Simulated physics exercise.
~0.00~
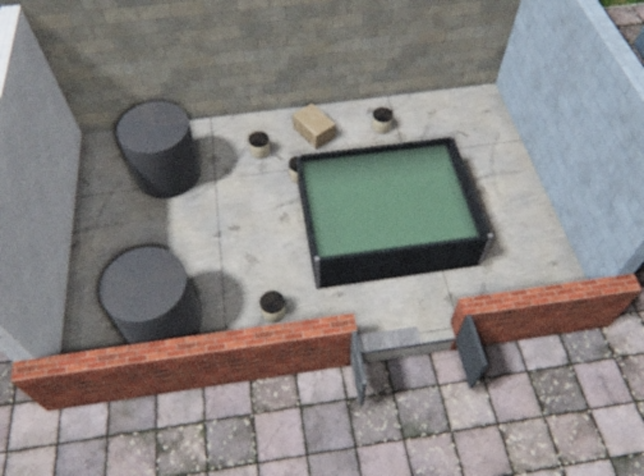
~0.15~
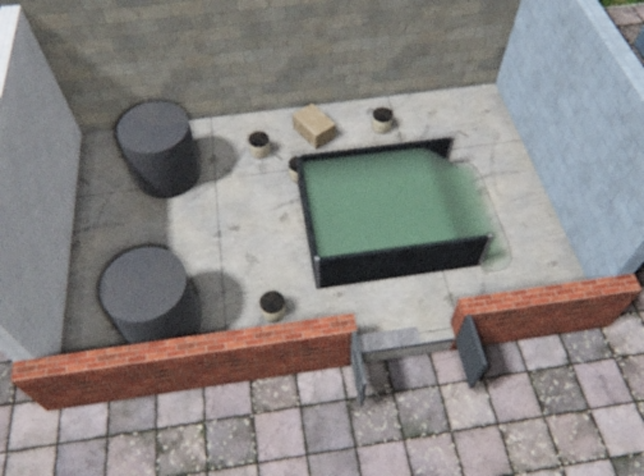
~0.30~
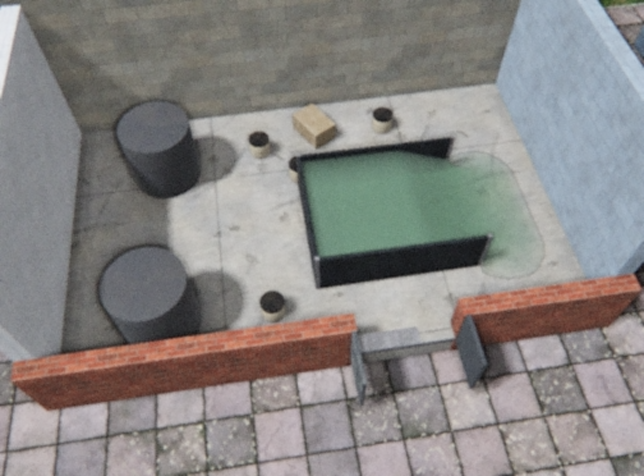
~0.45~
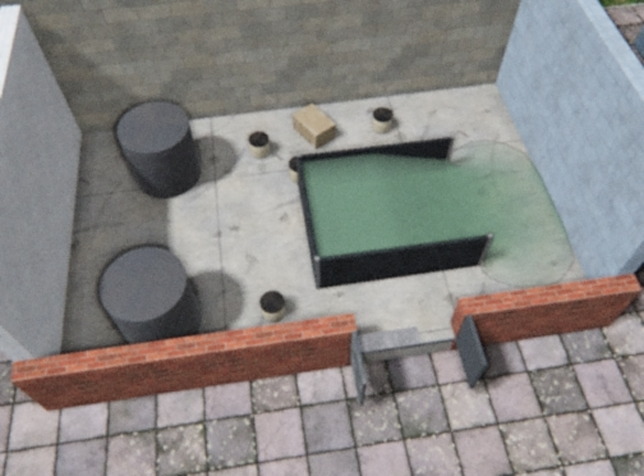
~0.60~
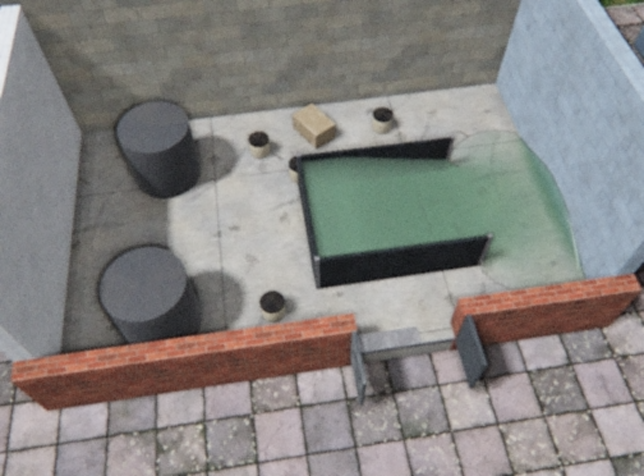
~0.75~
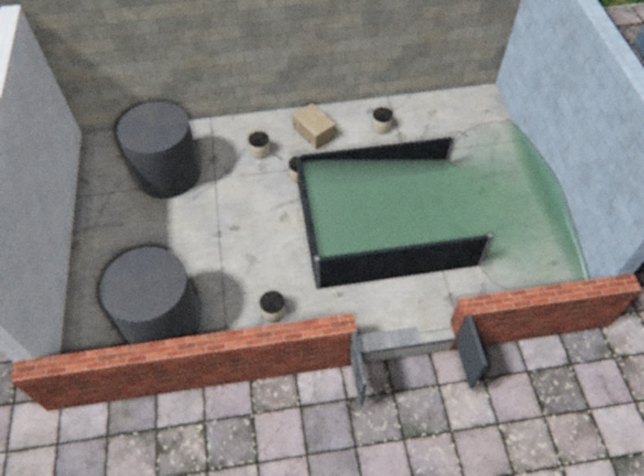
The video shows a walled yard with a black-sided tank of green water, whose right side disappears, and the water spreads rightward across the pale floor to the blue wall while the dark cylinders, small pots and box stay still.
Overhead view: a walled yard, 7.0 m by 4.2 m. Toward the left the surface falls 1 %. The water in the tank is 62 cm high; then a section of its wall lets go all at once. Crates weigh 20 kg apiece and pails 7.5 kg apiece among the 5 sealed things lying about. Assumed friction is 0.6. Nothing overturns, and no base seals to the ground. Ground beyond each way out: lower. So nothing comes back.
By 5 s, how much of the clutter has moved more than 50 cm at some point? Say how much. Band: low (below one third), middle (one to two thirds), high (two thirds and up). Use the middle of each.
High.
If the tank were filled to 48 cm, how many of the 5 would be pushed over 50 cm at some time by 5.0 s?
In that case 3 of them.
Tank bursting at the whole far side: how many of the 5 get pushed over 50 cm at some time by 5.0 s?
In that case 4 of them.
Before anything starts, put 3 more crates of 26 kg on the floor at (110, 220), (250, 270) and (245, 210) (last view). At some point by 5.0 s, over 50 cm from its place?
Reading them off in order: Not beyond, not beyond, not beyond.
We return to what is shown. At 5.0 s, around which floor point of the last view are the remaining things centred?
Centre of the remaining things: Roughly (252, 201).
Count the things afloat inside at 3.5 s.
Just then, the number is 1.
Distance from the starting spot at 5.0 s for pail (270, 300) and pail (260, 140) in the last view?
Shifts in order: 80 cm; 80 cm.
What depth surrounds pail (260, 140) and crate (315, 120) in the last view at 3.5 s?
Around 2 cm and 6 cm.
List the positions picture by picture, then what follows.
In the first picture, a crate at (314, 119), on the bottom; a pail at (299, 163), on the bottom; water covers 3.7 m2; 0 of 5 have shifted.
In the second picture, a crate at (314, 119), on the bottom; a pail at (299, 163), on the bottom; 4.7 m2 under water; 0 of 5 have shifted.
In the third picture, a crate at (314, 119) rests on the ground; a pail at (299, 163), on the bottom; 5.7 m2 under water; 0 of 5 have shifted.
In the fourth picture, a crate at (314, 119), on the bottom; a pail at (299, 163) rests on the ground; water covers 7.0 m2; 0 of 5 have shifted.
In the fifth picture, a crate at (314, 119), on the bottom; a pail at (299, 163), on the bottom; 7.4 m2 under water; 0 of 5 have shifted.
In the sixth picture, a crate at (314, 119) rests on the ground; a pail at (299, 163) rests on the ground; 7.8 m2 under water; 0 of 5 have shifted.
After 1.1 s 0 of 5 are over 50 cm from their spots; 0 afloat.
After 2.2 s 0 of 5 are over 50 cm from their spots; 0 afloat.
After 3.5 s 3 of 5 are over 50 cm from their spots; 1 afloat.
After 5.0 s 5 of 5 are over 50 cm from their spots, and 5 have been at some point; 2 afloat.
